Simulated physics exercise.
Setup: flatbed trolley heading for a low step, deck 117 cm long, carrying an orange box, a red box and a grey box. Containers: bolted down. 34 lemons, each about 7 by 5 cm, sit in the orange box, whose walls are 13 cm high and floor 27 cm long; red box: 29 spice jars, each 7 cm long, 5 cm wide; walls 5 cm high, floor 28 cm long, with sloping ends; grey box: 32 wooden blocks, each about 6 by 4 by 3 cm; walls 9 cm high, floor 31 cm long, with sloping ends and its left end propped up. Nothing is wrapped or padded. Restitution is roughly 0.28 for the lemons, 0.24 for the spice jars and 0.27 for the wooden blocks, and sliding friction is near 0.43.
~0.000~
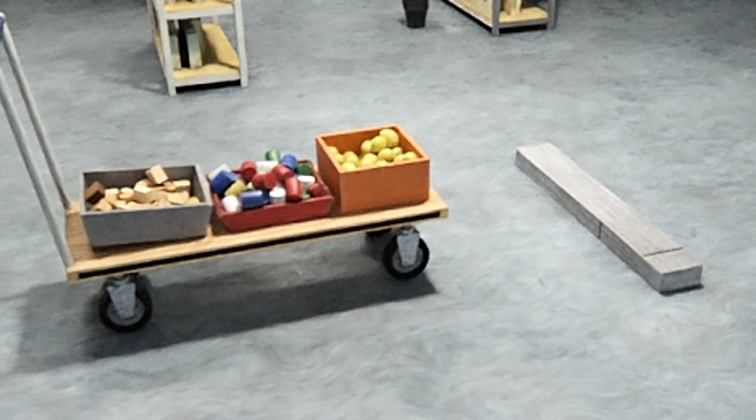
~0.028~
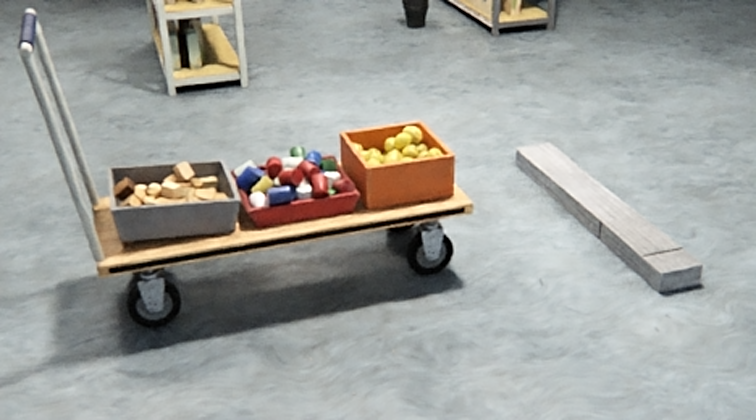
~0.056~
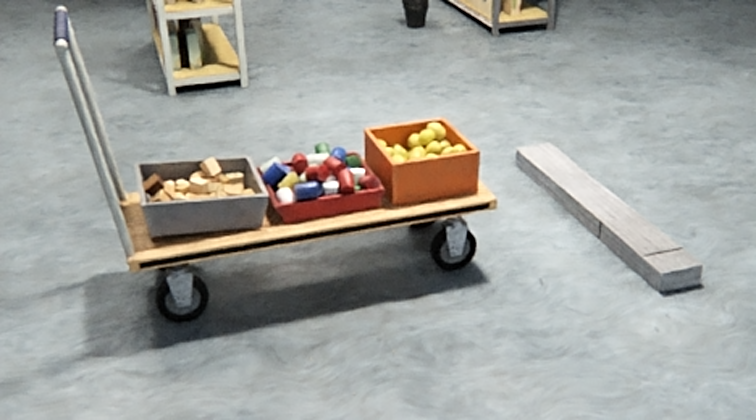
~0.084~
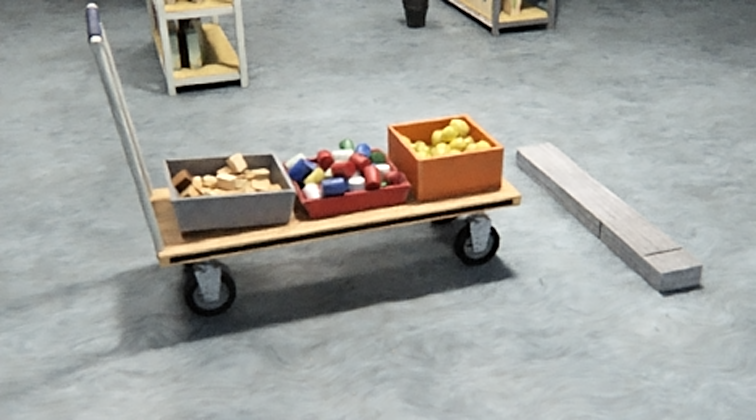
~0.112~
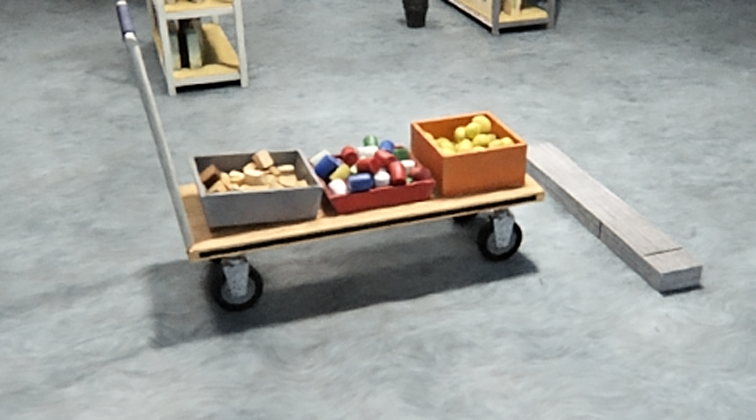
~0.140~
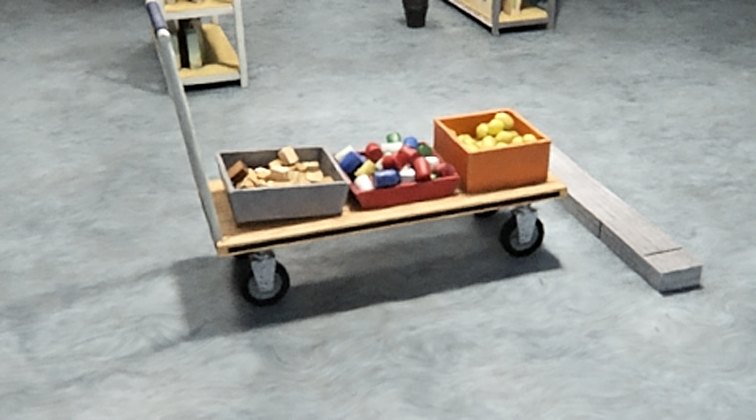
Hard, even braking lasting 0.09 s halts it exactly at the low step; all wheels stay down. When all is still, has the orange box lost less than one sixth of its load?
Yes.
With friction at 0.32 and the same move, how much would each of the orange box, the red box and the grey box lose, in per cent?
You'd see orange box shed 0 percent, red box shed 20 percent, and grey box shed 10 percent.
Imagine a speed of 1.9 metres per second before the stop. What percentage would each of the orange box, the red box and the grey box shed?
Orange box 0 %, red box 20 %, grey box 0 %.
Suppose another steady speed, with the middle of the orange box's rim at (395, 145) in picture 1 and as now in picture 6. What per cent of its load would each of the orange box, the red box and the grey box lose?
That would give orange box 0 %, red box 20 % and grey box 10 %.
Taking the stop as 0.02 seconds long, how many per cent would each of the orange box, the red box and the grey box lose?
With that change, orange box 10 per cent, red box 40 per cent, grey box 20 per cent.
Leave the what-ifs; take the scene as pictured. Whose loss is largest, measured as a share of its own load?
Answer: The red box.
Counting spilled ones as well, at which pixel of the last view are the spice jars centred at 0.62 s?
Their middle is around (478, 157).
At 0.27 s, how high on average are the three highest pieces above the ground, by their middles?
On average roughly 44 centimetres up.
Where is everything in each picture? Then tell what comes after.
In the first picture (we follow the rim corner now nearest the camera), orange box at (344, 171); grey box at (85, 213); 66 cm still to roll; nothing out yet.
Orange box at (370, 167); grey box at (116, 209); 57 cm still to roll, in the second picture.
Orange box at (396, 163); grey box at (146, 204); 49 cm still to roll, in the third picture.
Orange box at (422, 159); grey box at (176, 199); 40 cm still to roll, in the fourth picture.
Orange box at (447, 155); grey box at (205, 195); 32 cm still to roll, in the fifth picture.
Orange box at (472, 151); grey box at (234, 190); 23 cm still to roll; nothing out yet, in the sixth picture.
After 0.17 s, braking starts.
After 0.27 s, 0 of 34 out of the orange box, 0 of 29 out of the red box and 0 of 32 out of the grey box.
After 0.39 s, 0 of 34 out of the orange box, 7 of 29 out of the red box and 2 of 32 out of the grey box.
After 0.62 s, 0 of 34 out of the orange box, 8 of 29 out of the red box and 4 of 32 out of the grey box.
When it is over (at 1.12 s), 0 of 34 out of the orange box, 8 of 29 out of the red box and 4 of 32 out of the grey box. Asked share, 0 of 34, 0 per cent.
